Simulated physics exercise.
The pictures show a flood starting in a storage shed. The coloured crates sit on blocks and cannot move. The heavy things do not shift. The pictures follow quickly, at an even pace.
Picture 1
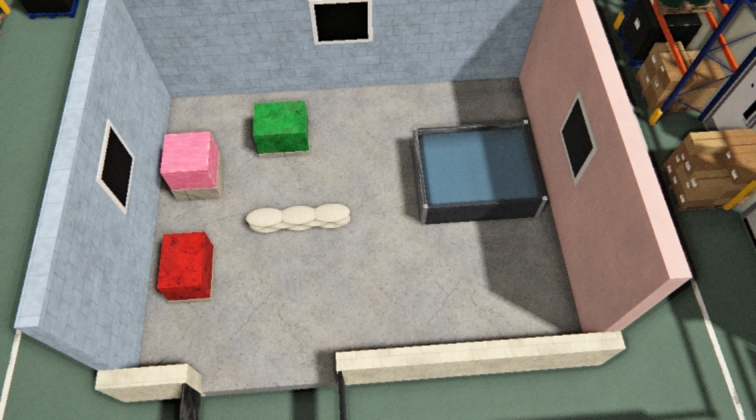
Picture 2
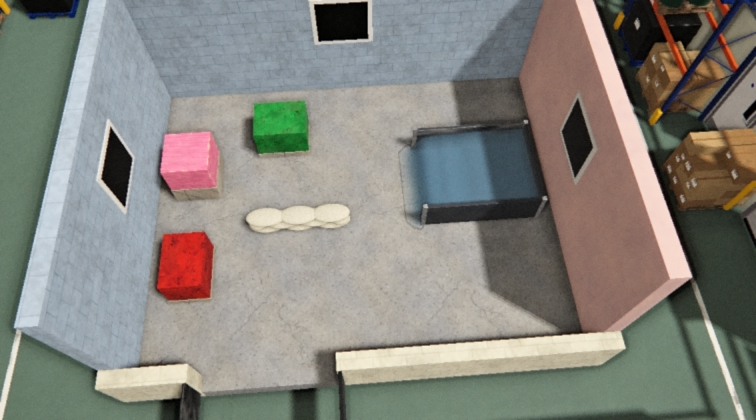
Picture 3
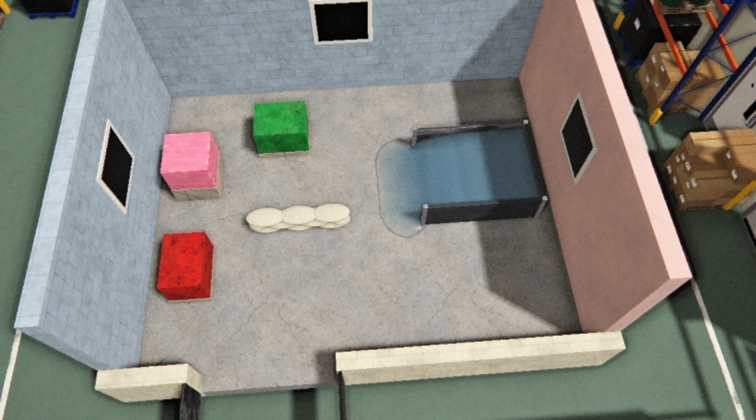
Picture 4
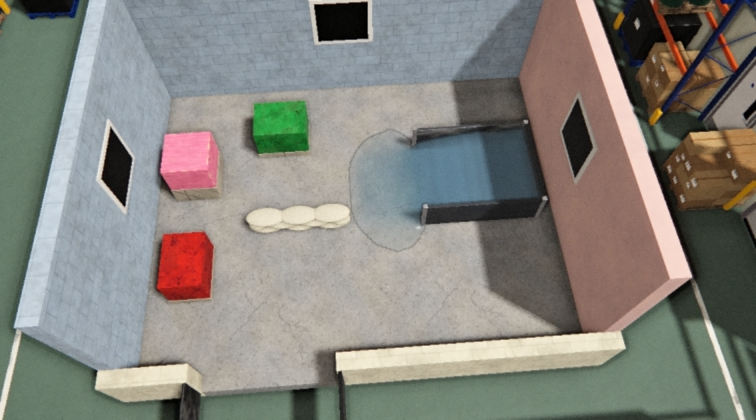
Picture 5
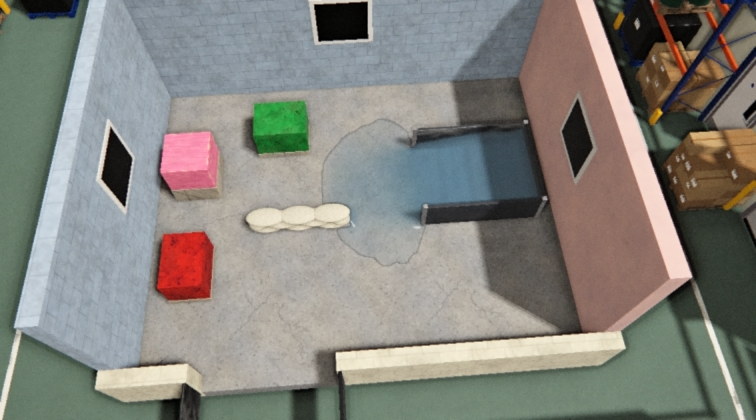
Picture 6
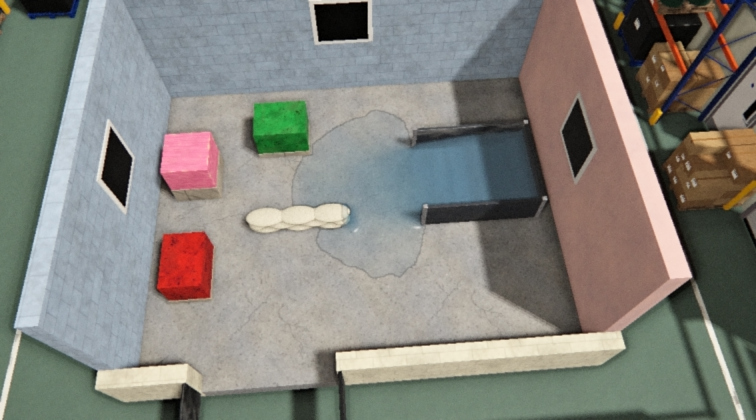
At first, a dark-sided tank of blue water stands still at the right of a walled room with green, pink and red blocks and a white row of bags. Then its left side opens and water pours out, spreading leftward across the grey floor and reaching around the bags' right end.
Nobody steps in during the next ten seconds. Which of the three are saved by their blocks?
The pink crate stays dry; the red crate gets wet; the green crate gets wet.
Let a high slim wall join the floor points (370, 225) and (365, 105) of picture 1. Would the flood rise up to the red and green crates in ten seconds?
In short: The red crate is spared, the green crate keeps dry.
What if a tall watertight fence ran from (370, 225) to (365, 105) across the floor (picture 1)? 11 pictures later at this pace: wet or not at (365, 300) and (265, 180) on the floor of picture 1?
One after the other: Wet, no water.
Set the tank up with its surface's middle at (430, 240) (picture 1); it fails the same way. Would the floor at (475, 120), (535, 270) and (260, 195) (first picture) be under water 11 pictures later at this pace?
In that order: Dry, clear, dry.
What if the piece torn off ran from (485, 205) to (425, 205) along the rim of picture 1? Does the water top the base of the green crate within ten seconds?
My reading: Green is safe.
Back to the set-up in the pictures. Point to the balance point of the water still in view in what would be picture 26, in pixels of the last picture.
Roughly at (312, 186).
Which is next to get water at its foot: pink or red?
The one in pink.
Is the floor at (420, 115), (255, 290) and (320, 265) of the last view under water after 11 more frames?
In turn: Not flooded, under water, under water.
A moment on, water covers 30 % of the floor; the pink crate water round its plinth, the red crate not reached, the green crate water round its plinth.
Next, water covers 45 % of the floor; the pink crate water round its plinth, the red crate water round its plinth, the green crate water round its plinth.
Then, water covers 60 % of the floor; the pink crate water round its plinth, the red crate water round its plinth, the green crate water round its plinth.
Later, water covers 70 % of the floor; the pink crate water round its plinth, the red crate water round its plinth, the green crate water round its plinth.
In the end, water covers 85 % of the floor; the pink crate stayed above the water, the red crate was topped, the green crate was topped.
